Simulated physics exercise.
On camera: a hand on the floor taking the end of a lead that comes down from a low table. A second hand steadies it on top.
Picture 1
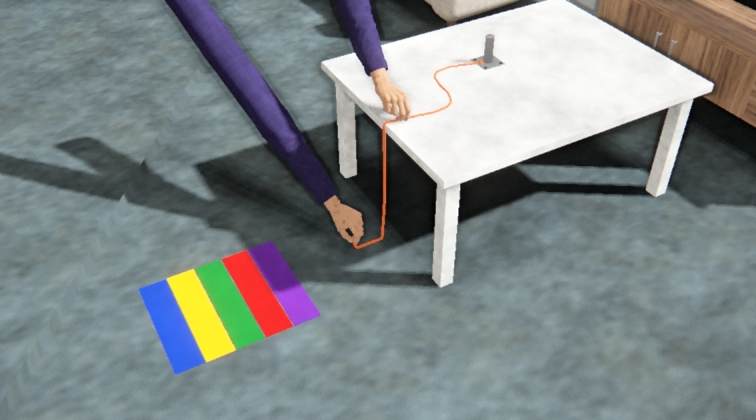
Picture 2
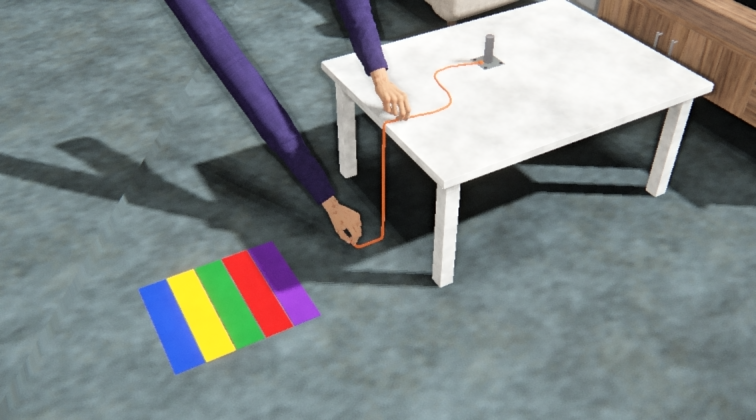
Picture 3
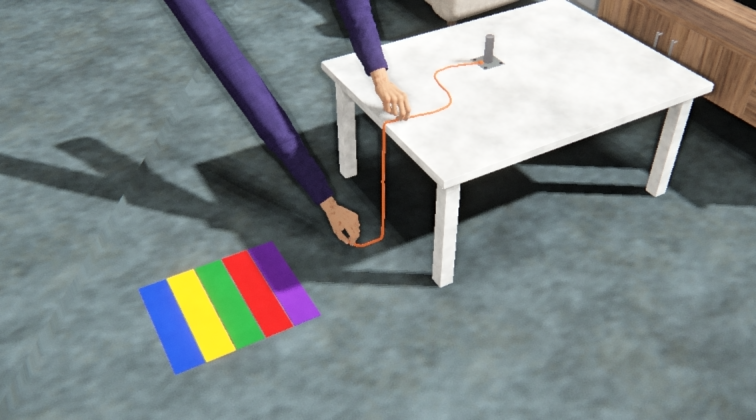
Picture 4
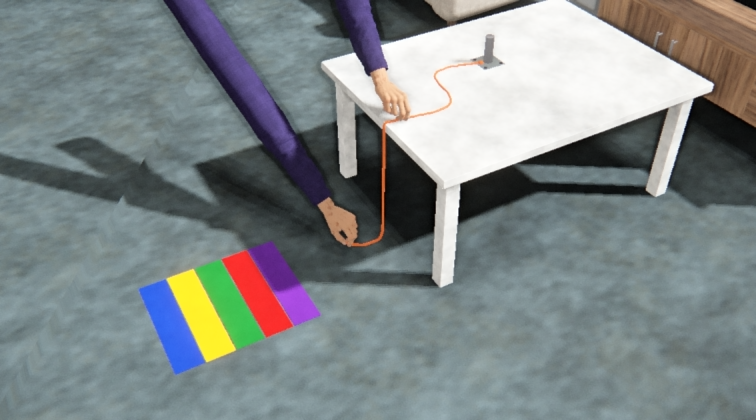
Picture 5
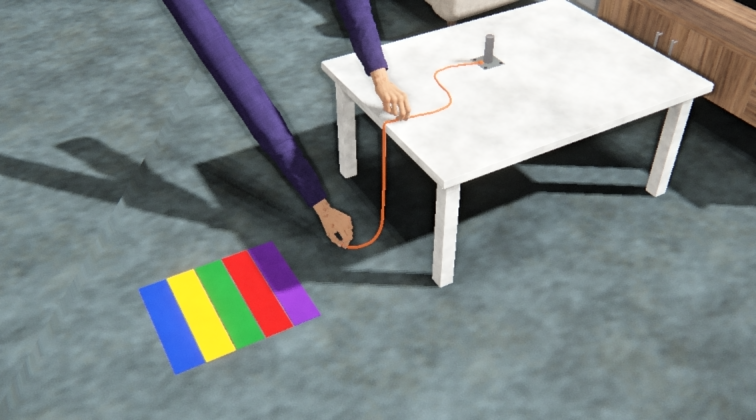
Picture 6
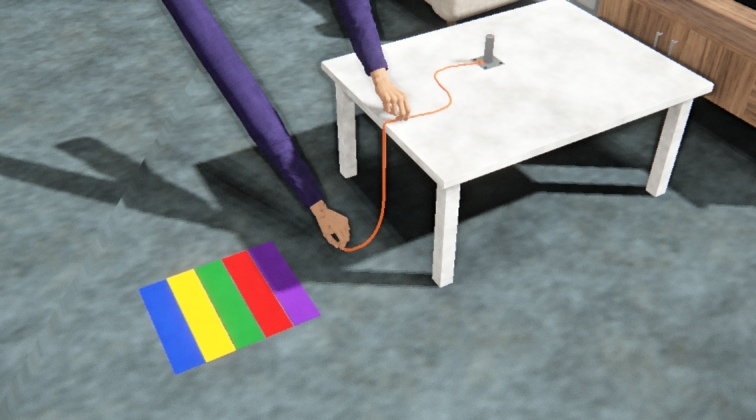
The footage shows an orange cord running across a white table and down over its edge, one hand resting on it there while another near the floor draws its end slightly left, toward a panel of coloured stripes.
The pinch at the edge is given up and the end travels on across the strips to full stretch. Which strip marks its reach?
The end stops over the green strip.
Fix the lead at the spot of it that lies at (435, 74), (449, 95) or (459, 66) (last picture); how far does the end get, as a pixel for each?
Near (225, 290), (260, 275) and (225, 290).
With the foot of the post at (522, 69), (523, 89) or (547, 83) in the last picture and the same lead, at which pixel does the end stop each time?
Try by try, around (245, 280), (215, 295) and (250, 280).
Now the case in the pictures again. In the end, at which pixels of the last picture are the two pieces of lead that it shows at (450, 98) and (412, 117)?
Near (410, 101) and (368, 129).
Soon after, end near (270, 272); over purple.
Then, end near (239, 284); over red.
At full stretch, end near (221, 291); over green. It gets as far as the green strip.
